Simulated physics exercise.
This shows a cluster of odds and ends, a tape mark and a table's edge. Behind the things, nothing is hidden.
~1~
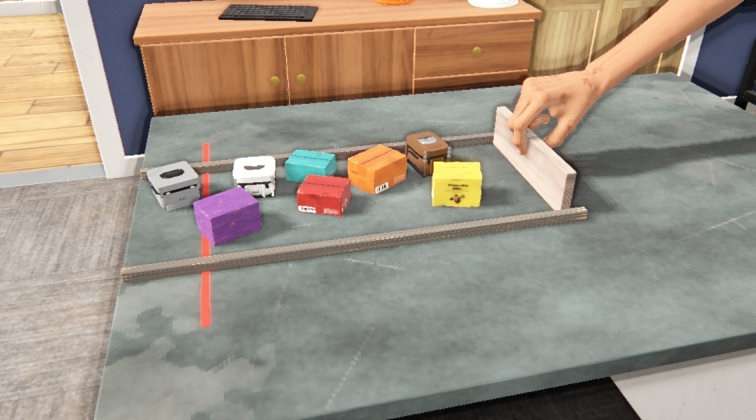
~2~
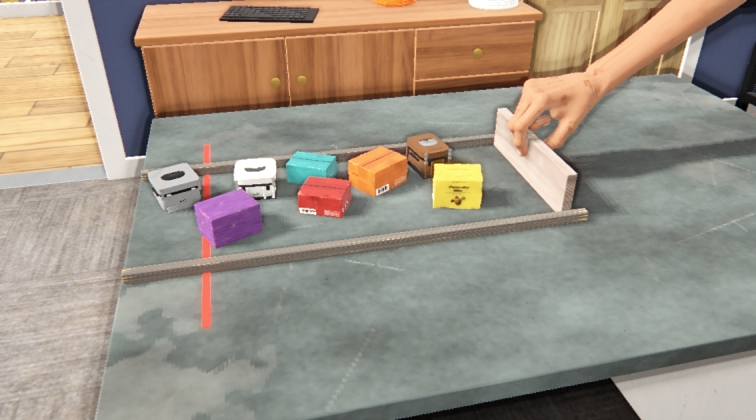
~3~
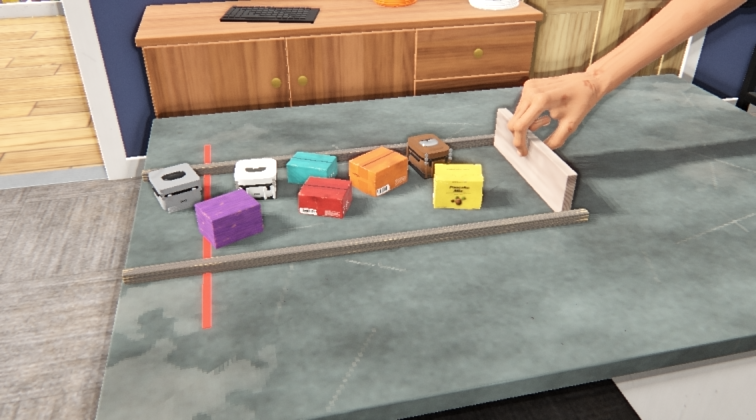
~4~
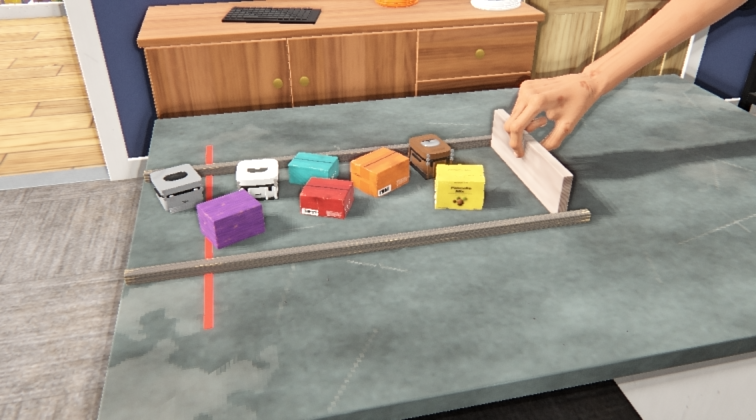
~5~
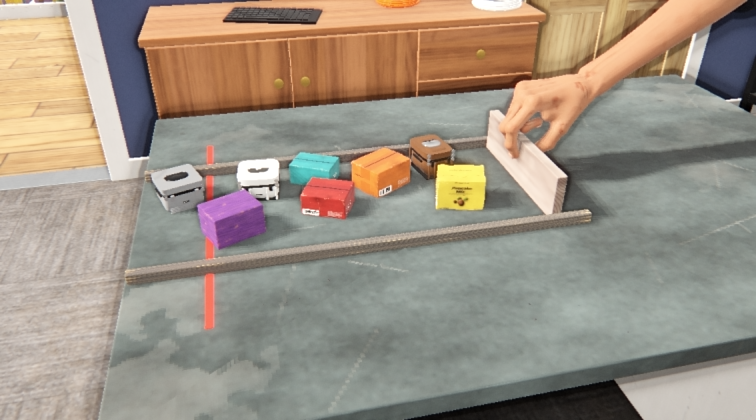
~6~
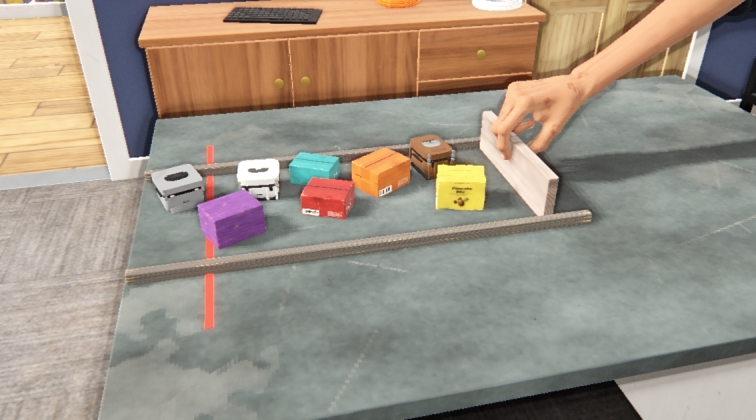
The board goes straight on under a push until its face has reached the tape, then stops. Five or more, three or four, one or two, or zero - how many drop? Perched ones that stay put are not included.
The pieces that drop number three to four.
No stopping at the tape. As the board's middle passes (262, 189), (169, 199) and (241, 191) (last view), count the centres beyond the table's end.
In order, that gives 1, then 6, then 2.
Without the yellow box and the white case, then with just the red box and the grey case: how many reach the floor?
First try 1, second try 2.
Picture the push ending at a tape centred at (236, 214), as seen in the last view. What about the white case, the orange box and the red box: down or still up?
The white case stays put, the orange box stays put, the red box stays put.
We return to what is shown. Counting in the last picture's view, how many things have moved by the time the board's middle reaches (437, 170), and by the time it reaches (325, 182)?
At the first spot the count is 3, and at the second it is 7.
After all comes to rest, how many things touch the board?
It's touching 2 at the end.
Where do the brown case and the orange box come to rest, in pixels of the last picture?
Brown case: About (193, 181); orange box: About (157, 206).
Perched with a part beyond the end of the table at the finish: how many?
I get 1.
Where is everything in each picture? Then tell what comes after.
The first frame shows grey case (175, 186); purple block (228, 216); white case (256, 178); board (530, 156); tape (206, 214).
The second frame shows purple block (229, 217); turquoise box (312, 169).
The third frame shows white case (257, 180); board (531, 158).
The fourth frame shows grey case (178, 188); red box (327, 198).
The fifth frame shows purple block (232, 218); yellow box (460, 187).
The sixth frame shows grey case (179, 188); purple block (232, 218); white case (260, 180); board (514, 161); tape (210, 216).
Soon after, none off yet; grey case at rest near (179, 188); purple block at rest near (232, 218); white case at rest near (260, 180).
Then, none off yet; grey case at rest near (175, 188); purple block moved about its own width near (183, 231); white case moved about its own width near (220, 184).
At rest, the number that fall off is three or four; fallen, red box, white case, purple block and grey case.
